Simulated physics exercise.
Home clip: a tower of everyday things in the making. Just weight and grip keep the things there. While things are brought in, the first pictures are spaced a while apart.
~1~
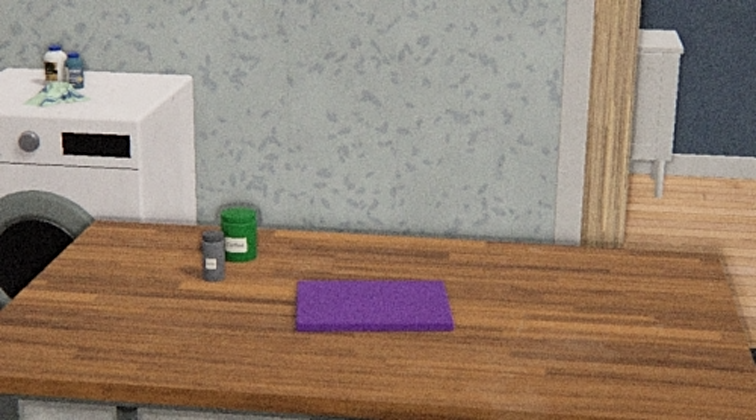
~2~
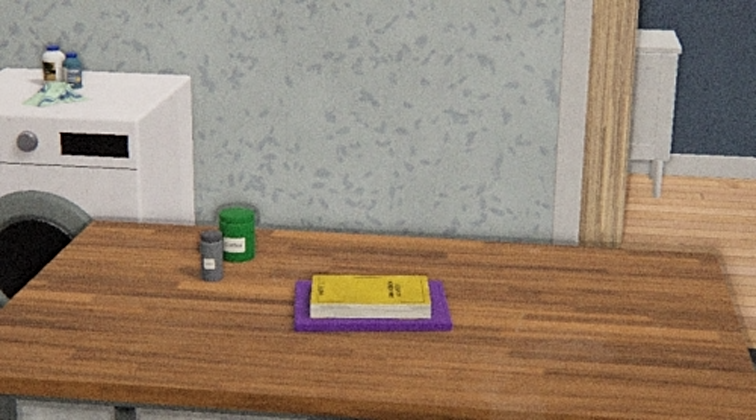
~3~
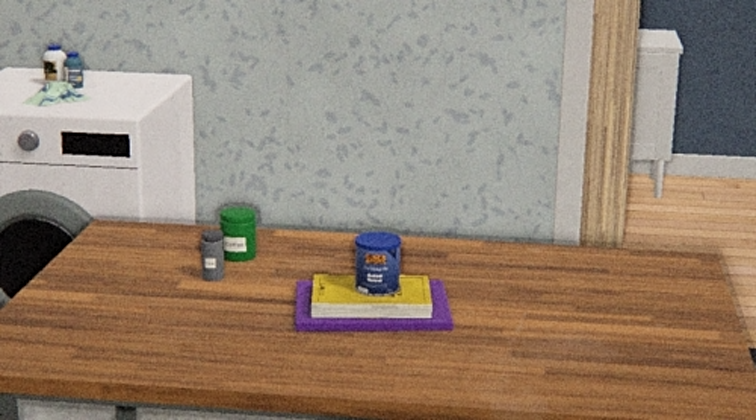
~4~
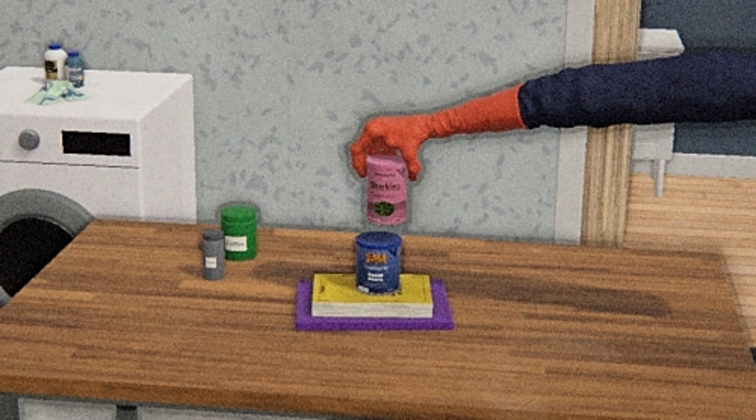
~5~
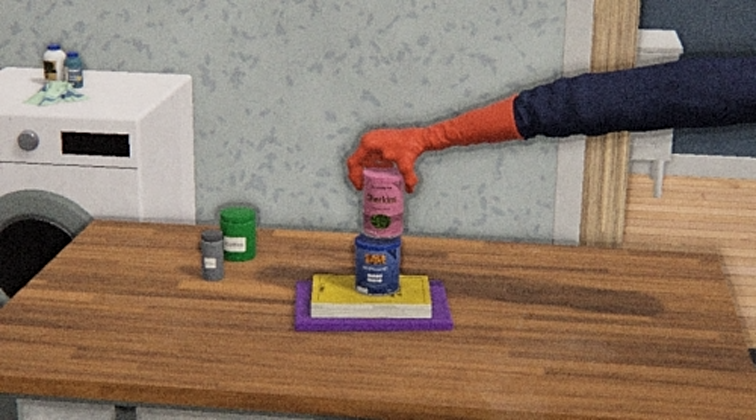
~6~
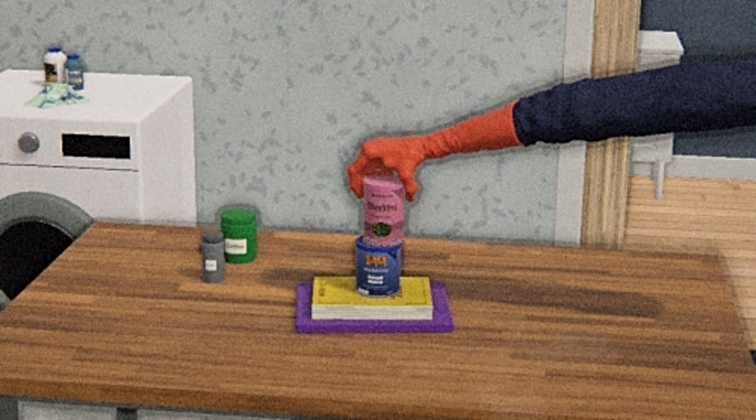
Red-gloved hand lowering a pink tin onto a blue pot, after a yellow book and the pot appear stacked on a purple block.
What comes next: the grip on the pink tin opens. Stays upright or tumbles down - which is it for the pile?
The pile stays upright.
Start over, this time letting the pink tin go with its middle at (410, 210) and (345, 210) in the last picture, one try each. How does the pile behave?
The pile collapses the first time and collapses the second time.
Then, 0.40 s past the last view, nothing moves.
Then, 1.10 s past the last view, pink tin resting near (384, 211).
Finally, all 6 still in place. Final places as the last picture's camera would see them, pink tin near (384, 211). The pile keeps its balance.
